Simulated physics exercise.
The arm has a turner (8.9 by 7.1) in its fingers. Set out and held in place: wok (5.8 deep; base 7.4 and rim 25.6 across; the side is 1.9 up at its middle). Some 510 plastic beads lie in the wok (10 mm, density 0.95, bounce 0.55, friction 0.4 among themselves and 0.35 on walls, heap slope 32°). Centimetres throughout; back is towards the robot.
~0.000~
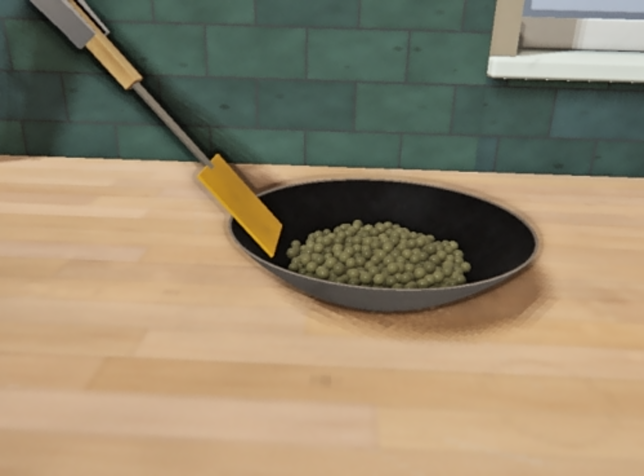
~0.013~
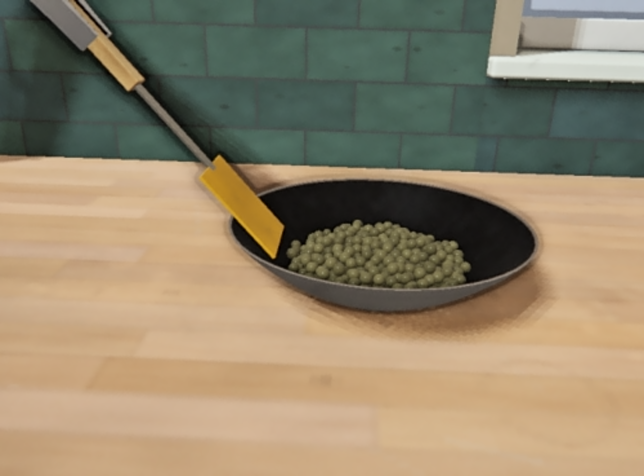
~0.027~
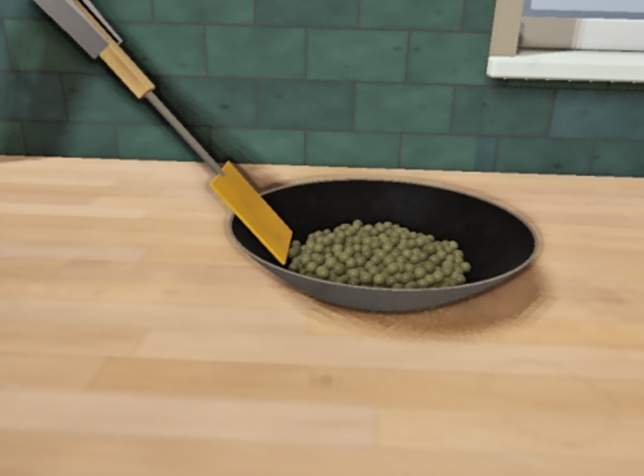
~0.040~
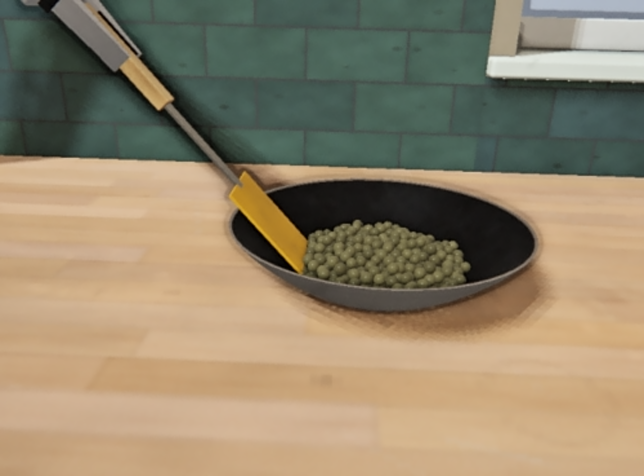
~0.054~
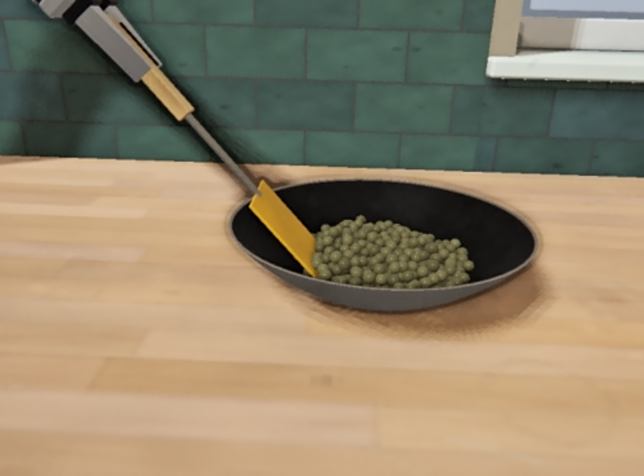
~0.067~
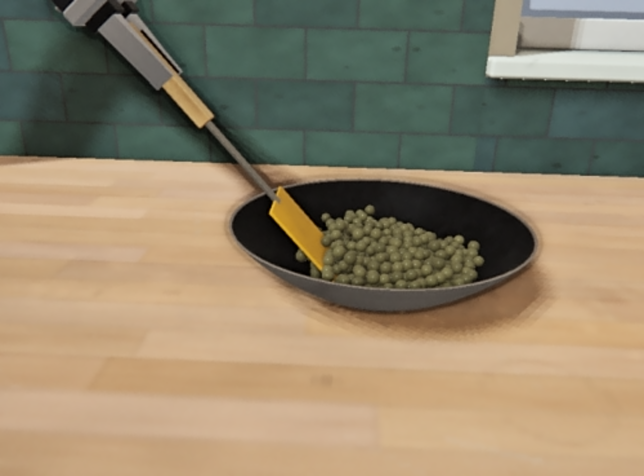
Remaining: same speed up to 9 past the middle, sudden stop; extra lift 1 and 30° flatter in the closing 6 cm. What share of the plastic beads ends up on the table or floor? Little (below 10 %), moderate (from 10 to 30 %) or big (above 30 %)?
Share on the table or floor: Big (above 30 %).
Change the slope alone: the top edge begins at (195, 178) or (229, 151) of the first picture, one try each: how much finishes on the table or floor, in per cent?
About 40 and 50 per cent.
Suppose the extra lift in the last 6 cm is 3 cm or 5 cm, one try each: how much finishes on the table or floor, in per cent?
About 45 and 40 per cent.
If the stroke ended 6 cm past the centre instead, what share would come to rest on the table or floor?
It would be near 20 per cent.
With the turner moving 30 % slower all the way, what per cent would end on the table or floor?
Then about 30 per cent.
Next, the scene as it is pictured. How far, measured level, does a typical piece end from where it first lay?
Roughly 10 cm.
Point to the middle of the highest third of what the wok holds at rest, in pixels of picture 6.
Near (453, 254).
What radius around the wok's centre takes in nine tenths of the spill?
Roughly 55 cm.
By 0.10 s, sloping 49°, highest piece 6 above the table; 506 in the wok.
By 0.13 s, sloping 41°, highest piece 7 above the table; 506 in the wok.
By 0.35 s, sloping 19°, highest piece 10 above the table; 285 in the wok, 123 on the table or floor, 98 on the blade or in flight.
By 1.40 s, sloping 19°, highest piece 5 above the table; 283 in the wok, 223 on the table or floor.
Final count, 283 in the wok, 223 on the table or floor. That is 44 % on the table or floor.
